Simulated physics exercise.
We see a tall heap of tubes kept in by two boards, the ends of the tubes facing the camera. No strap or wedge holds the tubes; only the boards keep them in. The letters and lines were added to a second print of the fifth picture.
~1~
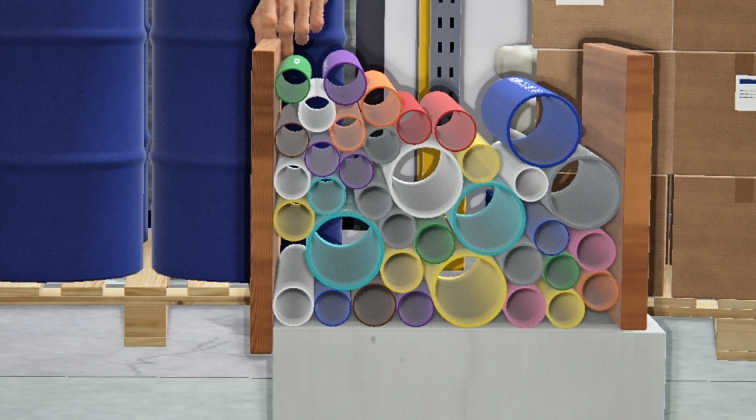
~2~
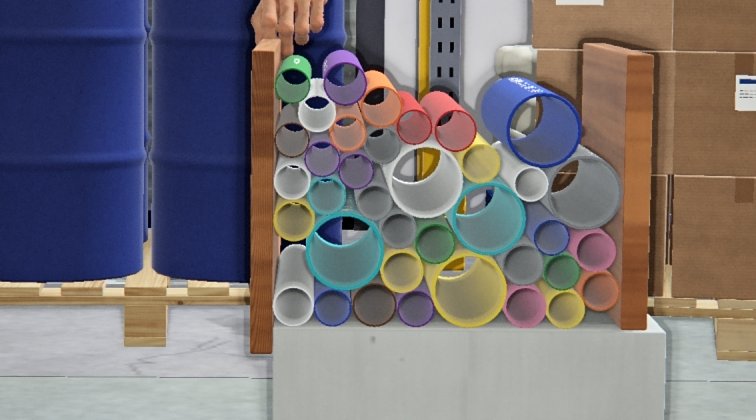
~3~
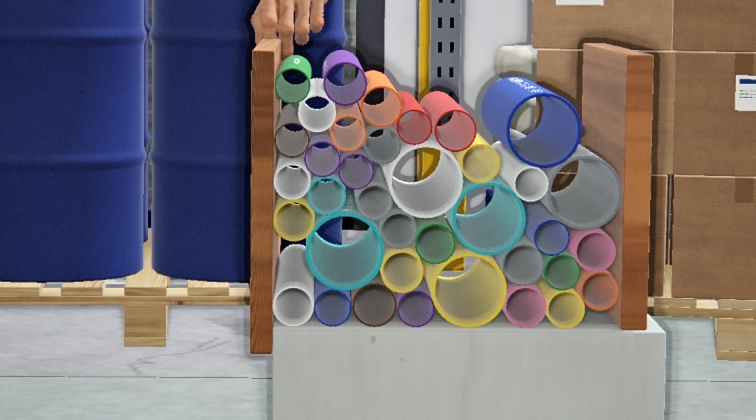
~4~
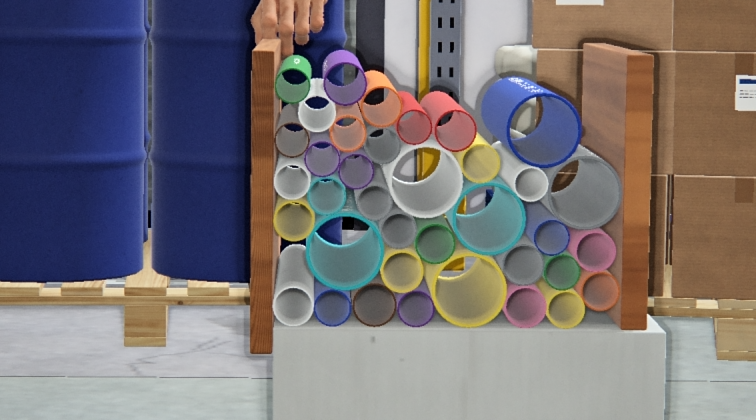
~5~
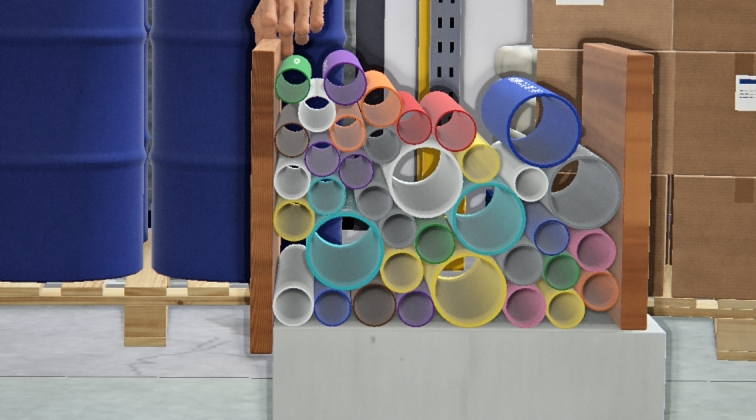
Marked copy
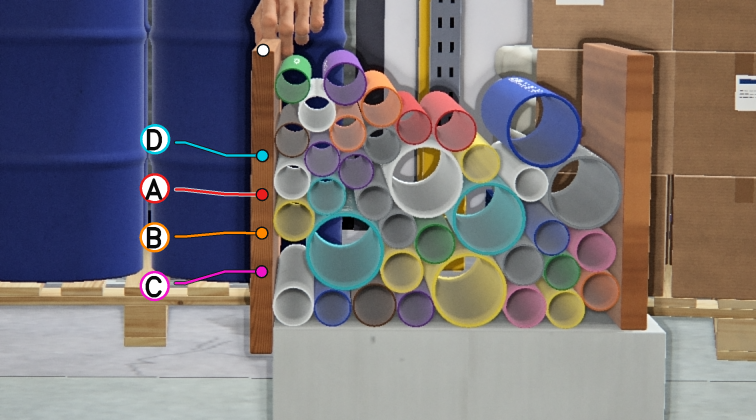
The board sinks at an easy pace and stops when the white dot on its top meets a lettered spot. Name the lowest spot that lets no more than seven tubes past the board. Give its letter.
Mark B is as low as it can go.
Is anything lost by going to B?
At B: Yes.
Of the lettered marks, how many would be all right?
Three of them.
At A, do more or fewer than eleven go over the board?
It loses fewer than eleven.
On the marked copy, A at (262, 195); B at (262, 234); C at (262, 271); D at (263, 156); the white dot at (263, 50).
With B. Early on, top of the board (274, 132).
Further on, top of the board (273, 225).
At the end, top of the board (273, 233), seven out over the board.
As for the rest, A three out over the board; C more than seven out over the board; D one out over the board.
